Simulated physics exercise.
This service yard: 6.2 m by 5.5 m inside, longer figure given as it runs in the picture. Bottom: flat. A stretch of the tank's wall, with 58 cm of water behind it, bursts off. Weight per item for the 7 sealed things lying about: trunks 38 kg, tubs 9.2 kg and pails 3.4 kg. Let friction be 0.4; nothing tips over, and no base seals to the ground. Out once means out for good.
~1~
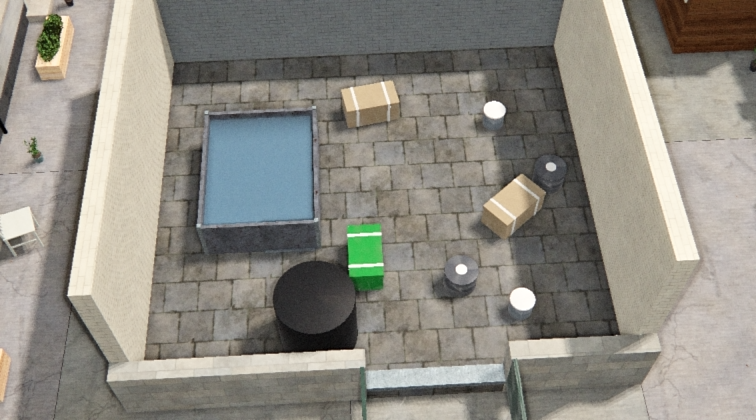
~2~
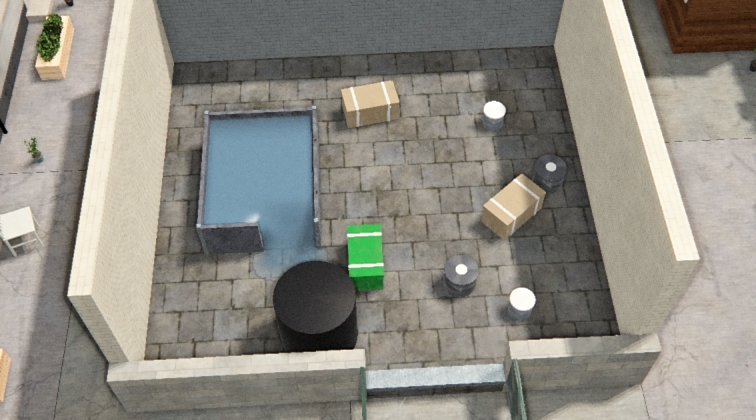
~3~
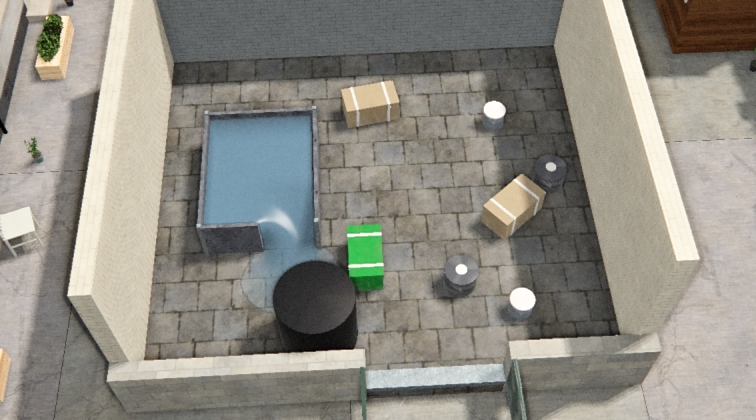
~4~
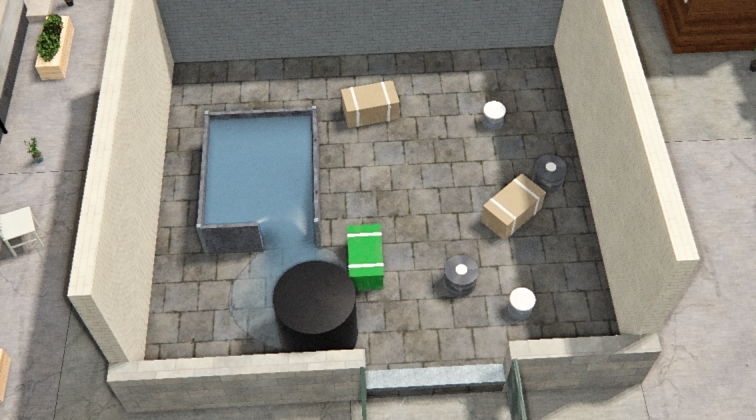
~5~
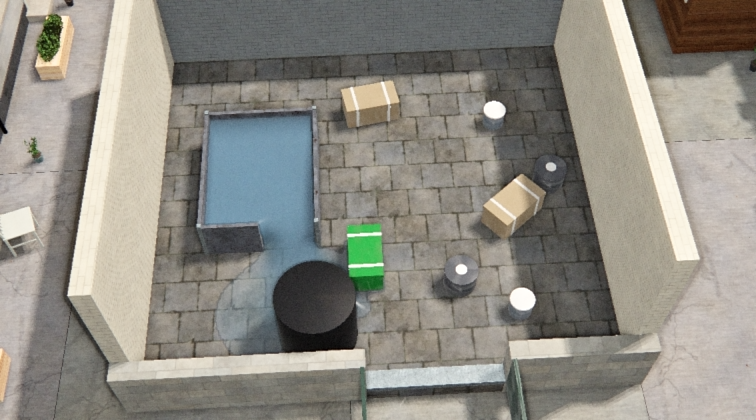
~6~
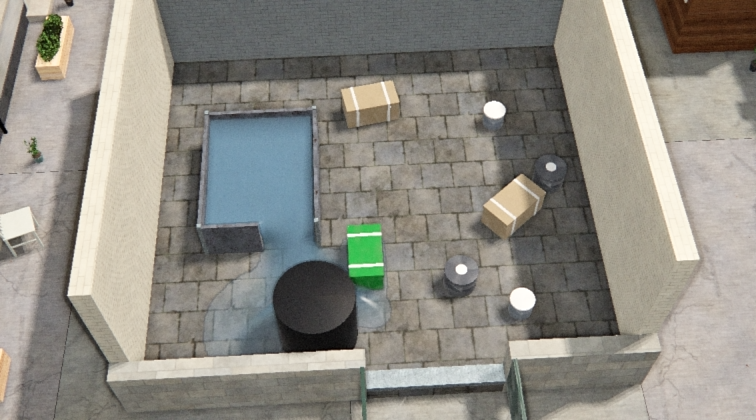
A walled tank's front side opens and water spreads across the paving around a black cylinder.
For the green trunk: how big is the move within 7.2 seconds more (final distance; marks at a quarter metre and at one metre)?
Green trunk covers a modest distance.
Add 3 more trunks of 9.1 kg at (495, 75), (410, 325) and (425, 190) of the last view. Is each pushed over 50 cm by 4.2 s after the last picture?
Order as asked - not as far, farther, not as far.
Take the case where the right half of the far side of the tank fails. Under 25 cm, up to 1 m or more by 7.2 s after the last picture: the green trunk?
The answer: The green trunk stays more or less still.
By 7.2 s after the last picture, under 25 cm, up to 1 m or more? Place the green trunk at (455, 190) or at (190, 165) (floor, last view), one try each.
In that order: It hardly budges; it goes a long way.
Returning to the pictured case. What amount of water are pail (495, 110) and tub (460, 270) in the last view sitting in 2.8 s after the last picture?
Close to 0 and 3 centimetres.
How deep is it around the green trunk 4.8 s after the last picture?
About 2 cm.
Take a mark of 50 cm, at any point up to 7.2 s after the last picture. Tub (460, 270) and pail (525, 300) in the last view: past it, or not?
First one went too far, second one went too far.
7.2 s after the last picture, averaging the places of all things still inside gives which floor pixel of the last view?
Around (481, 169).
Then, 0.9 s after the last picture the green trunk is near (394, 238), 0.4 m from its start, aground; 0 of 7 are out; 0 afloat.
Then, 2.8 s after the last picture the green trunk is near (402, 229), 0.6 m from its start, aground; 0 of 7 are out; 1 afloat.
Then, 4.8 s after the last picture the green trunk is near (402, 229), 0.6 m from its start, aground; 0 of 7 are out; 1 afloat.
Then, 7.2 s after the last picture the green trunk is near (402, 229), 0.6 m from its start, aground; 0 of 7 are out; 1 afloat.
